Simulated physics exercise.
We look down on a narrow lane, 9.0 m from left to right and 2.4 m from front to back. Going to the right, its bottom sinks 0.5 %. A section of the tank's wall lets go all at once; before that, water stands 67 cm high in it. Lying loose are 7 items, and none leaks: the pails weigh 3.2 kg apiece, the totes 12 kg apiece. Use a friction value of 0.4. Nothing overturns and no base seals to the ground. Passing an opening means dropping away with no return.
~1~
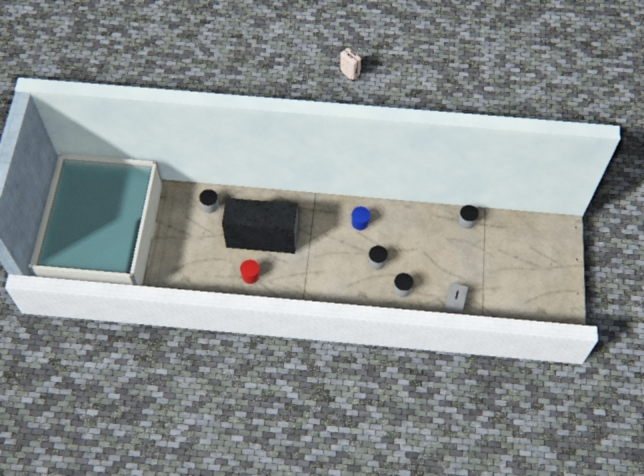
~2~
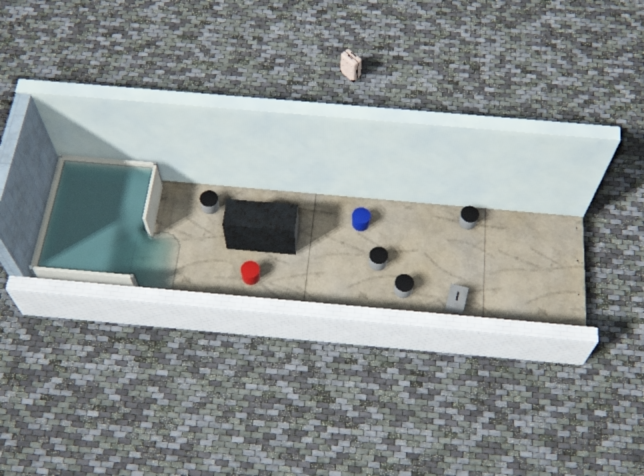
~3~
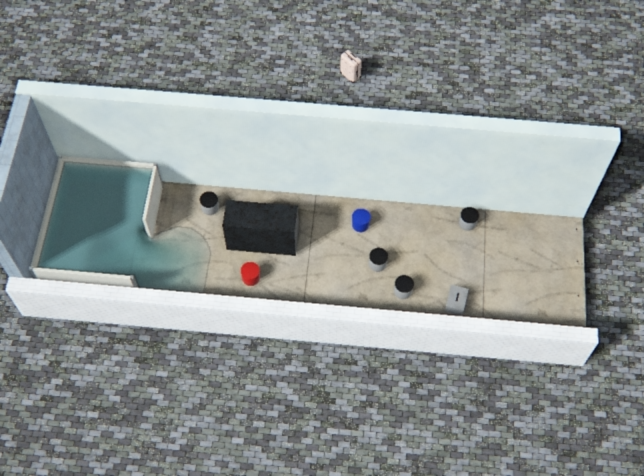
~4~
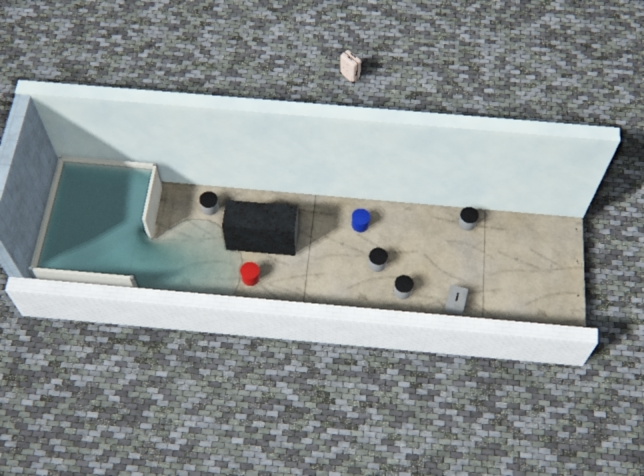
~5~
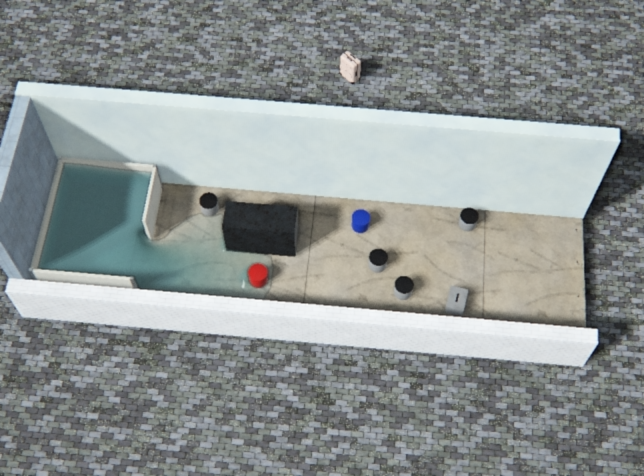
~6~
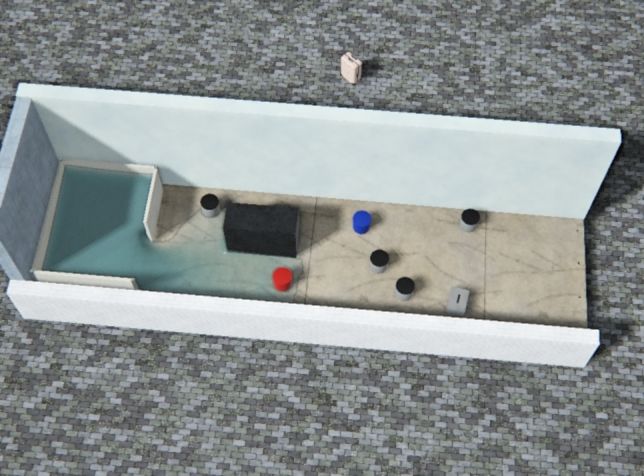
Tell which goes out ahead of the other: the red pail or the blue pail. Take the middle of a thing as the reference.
Red.
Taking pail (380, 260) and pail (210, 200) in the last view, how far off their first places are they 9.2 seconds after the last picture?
Respectively: Washed out and 100 cm.
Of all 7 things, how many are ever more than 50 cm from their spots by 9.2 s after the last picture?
The count comes to 7.
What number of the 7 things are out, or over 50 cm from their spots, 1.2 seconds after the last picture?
3.
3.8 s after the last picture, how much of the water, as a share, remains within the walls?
Roughly 76 percent.
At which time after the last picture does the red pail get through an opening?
Close to 2.5 s, I'd say.
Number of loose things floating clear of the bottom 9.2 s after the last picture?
Count at that moment: 0.
Then, 1.2 s after the last picture the red pail is near (454, 300), 3.4 m from its start, afloat; the blue pail is near (362, 218), 0.0 m from its start, aground; 0 of 7 are out; 2 afloat.
Then, 3.8 s after the last picture the red pail has gone out (2.3 s after the last picture); the blue pail is near (429, 207), 1.2 m from its start, afloat; 5 of 7 are out; 2 afloat.
Then, 6.2 s after the last picture the red pail has gone out (2.3 s after the last picture); the blue pail is near (558, 216), 3.4 m from its start, afloat; 5 of 7 are out; 2 afloat.
Then, 9.2 s after the last picture the red pail has gone out (2.3 s after the last picture); the blue pail has gone out (6.8 s after the last picture); 6 of 7 are out; 0 afloat.
